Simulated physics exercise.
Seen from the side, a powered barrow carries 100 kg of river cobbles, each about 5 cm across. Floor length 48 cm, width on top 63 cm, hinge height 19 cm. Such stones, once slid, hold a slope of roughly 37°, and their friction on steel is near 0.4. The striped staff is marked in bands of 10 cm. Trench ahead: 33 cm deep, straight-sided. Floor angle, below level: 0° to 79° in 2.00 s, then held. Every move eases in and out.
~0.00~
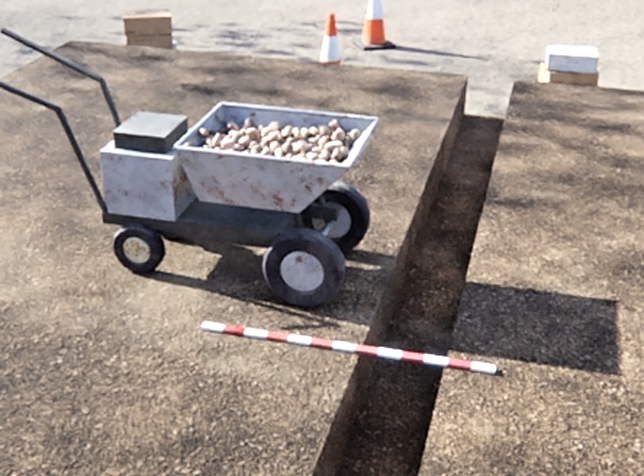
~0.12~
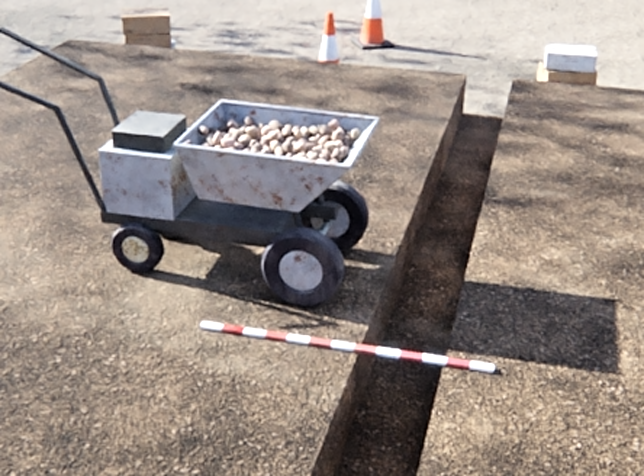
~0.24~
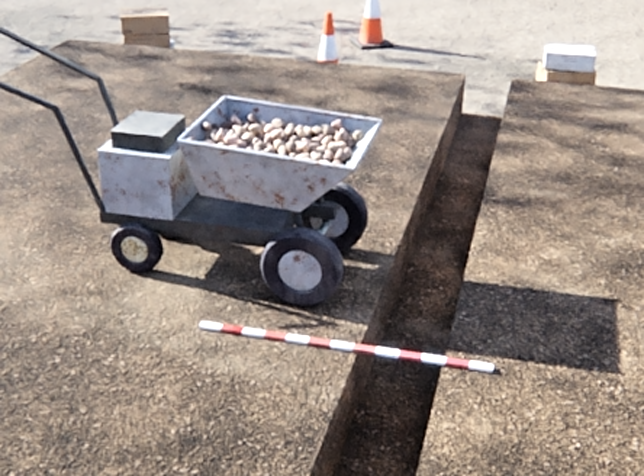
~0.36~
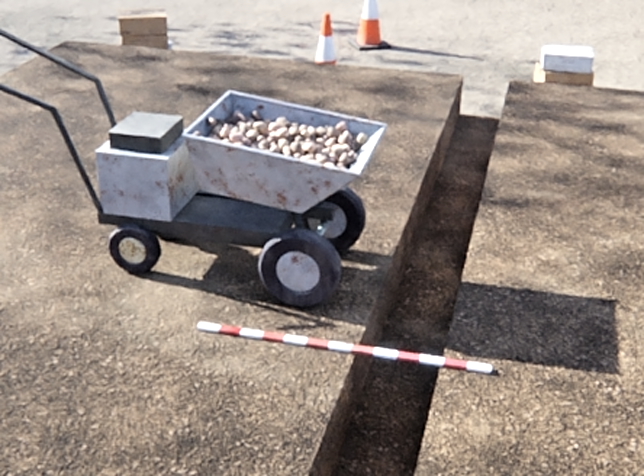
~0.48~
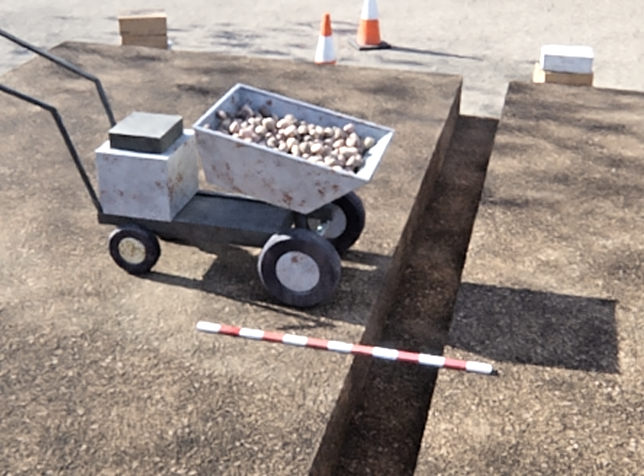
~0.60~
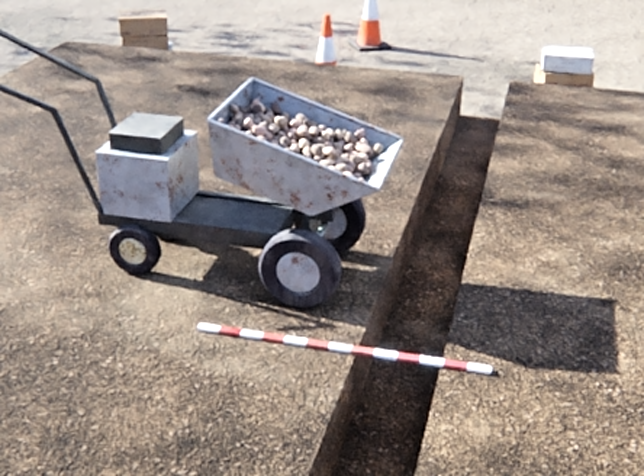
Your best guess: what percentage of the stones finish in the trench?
My guess is about 52 per cent.
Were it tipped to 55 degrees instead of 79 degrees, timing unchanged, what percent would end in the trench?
Roughly 40%.
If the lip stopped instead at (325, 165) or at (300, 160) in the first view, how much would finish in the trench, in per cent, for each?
I'd expect close to 90 per cent at the first and 100 per cent at the second.
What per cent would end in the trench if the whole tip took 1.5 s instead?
Expected share: Around 45%.
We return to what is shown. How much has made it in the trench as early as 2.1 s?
Some 35 per cent.
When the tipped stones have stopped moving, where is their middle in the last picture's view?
At about pixel (450, 327) in the last view.
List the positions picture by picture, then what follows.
The first picture shows lip at (350, 167), floor tilted 0°, highest stones at (295, 135).
In the second picture, the tray is at 1°, its lip at (350, 167); the top of the load is at (295, 133); the stones move at 0.1 m/s on average.
The third picture shows lip at (354, 170), floor tilted 3°, highest stones at (271, 132); the stones move at 0.2 m/s on average.
In the fourth picture, the tray is at 7°, its lip at (359, 175); the top of the load is at (251, 128); the stones move at 0.3 m/s on average.
The fifth picture shows lip at (368, 181), floor tilted 11°, highest stones at (246, 120); the stones move at 0.4 m/s on average.
In the sixth picture, the tray is at 17°, its lip at (379, 190); the top of the load is at (255, 115); the stones move at 0.4 m/s on average.
After 1.5 s the floor is at 67°; 95 % in the tray, 4 % in the trench, 1 % past the trench; the foremost stones are at (462, 269).
After 2.1 s the floor is at 79°; 16 % in the tray, 35 % in the trench, 49 % past the trench; the foremost stones are at (618, 334).
After 2.5 s the floor is at 79°; 0 % in the tray, 50 % in the trench, 50 % past the trench; the foremost stones are past the picture's edge.
After 4.4 s the floor is at 79°; 0 % in the tray, 52 % in the trench, 48 % past the trench; the foremost stones are past the picture's edge.
